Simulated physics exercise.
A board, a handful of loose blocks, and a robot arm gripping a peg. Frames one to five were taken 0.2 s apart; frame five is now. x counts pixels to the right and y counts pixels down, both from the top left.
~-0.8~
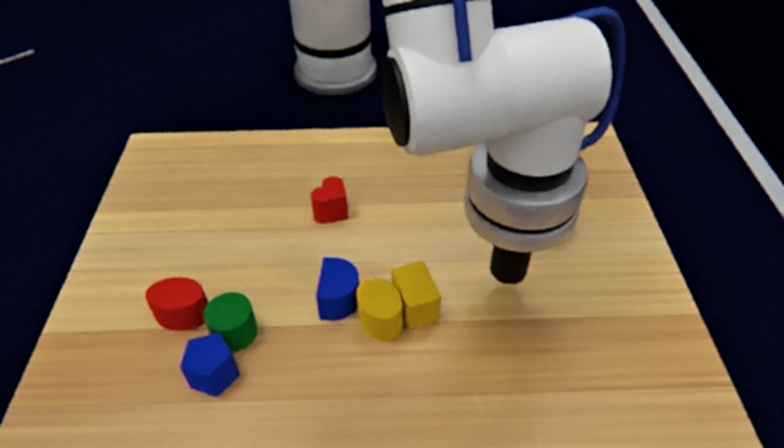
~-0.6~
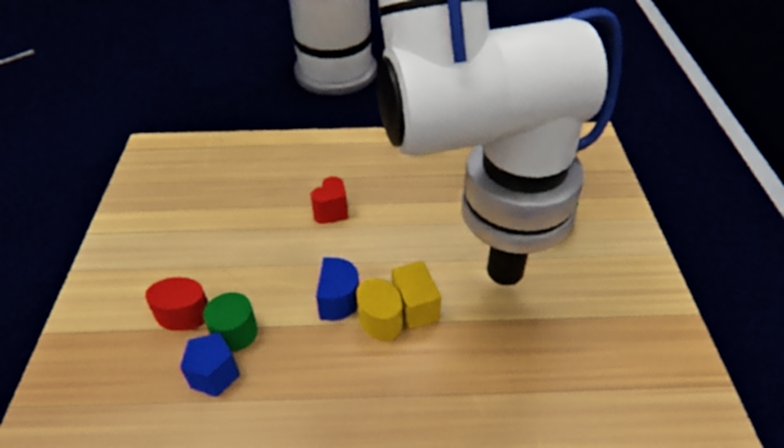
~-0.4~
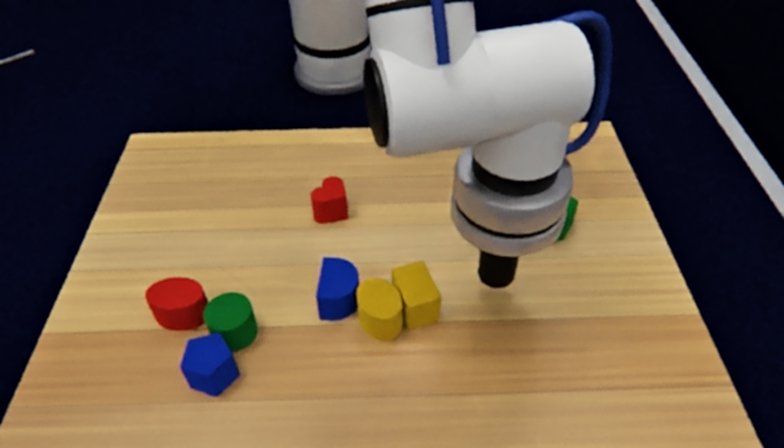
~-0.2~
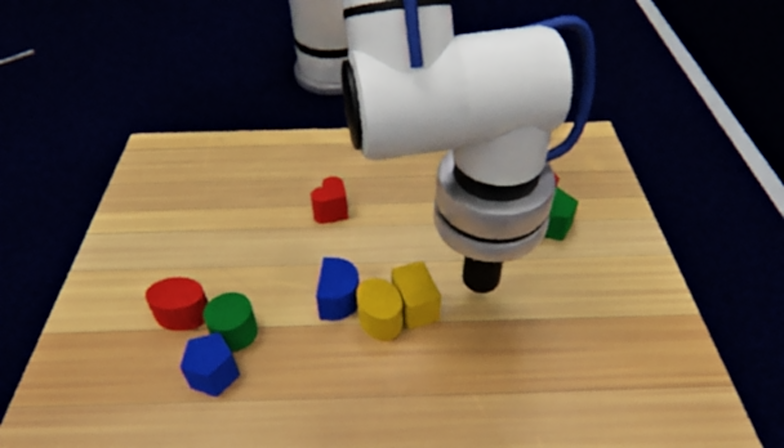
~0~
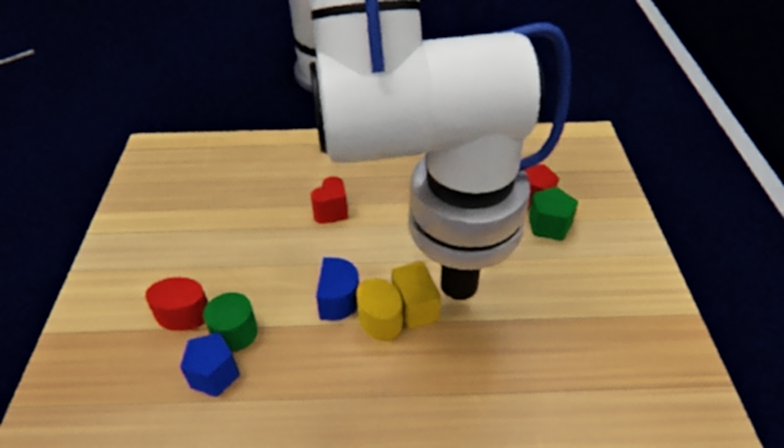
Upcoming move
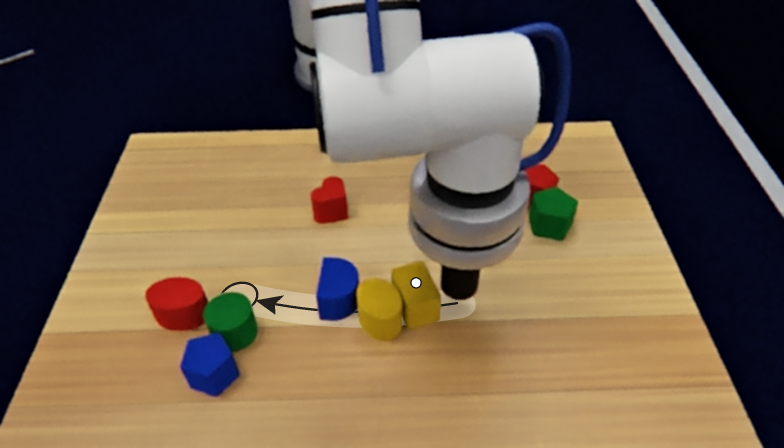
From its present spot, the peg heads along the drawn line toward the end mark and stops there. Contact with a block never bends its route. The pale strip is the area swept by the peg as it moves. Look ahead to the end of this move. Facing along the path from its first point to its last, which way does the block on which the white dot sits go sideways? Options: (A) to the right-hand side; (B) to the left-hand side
Answer: B.
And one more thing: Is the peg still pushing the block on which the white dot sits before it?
That would be a no.
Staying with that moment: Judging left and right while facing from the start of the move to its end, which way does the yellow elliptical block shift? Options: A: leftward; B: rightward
(A)
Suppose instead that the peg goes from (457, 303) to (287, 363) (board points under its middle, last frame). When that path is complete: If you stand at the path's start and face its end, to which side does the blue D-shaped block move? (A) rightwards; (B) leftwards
I choose A.
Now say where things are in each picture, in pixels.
The first picture shows lower end of the peg at (508, 272), tops of blocks, green circle at (227, 310), blue D-shaped block at (337, 277), yellow elliptical block at (379, 297), yellow rectangle at (416, 283).
The second picture shows peg at (505, 273), blocks as before.
The third picture shows peg at (496, 276), blocks as before.
The fourth picture shows peg at (481, 280), blocks as before.
The fifth picture shows peg at (459, 287), green circle at (227, 310), blue D-shaped block at (337, 277), yellow elliptical block at (379, 297), yellow rectangle at (416, 283).
The drawn path runs from (457, 303) by way of (346, 312) to (239, 297); the dot is on the yellow rectangle.
The first path, step by step. One third of the way, peg at (382, 295); blue D-shaped block at (299, 275), turned 70° clockwise; yellow elliptical block at (311, 319); yellow rectangle at (343, 297), turned 15° anticlockwise.
Two thirds of the way, peg at (305, 293); green circle at (222, 312); blue D-shaped block at (262, 270); yellow elliptical block at (255, 342), turned 30° anticlockwise; yellow rectangle at (278, 311), turned 40° anticlockwise.
At the end, peg at (234, 281); green circle at (212, 317); blue D-shaped block at (208, 247), turned 180° clockwise; yellow elliptical block at (252, 347), turned 35° anticlockwise; yellow rectangle at (265, 313), turned 65° anticlockwise.
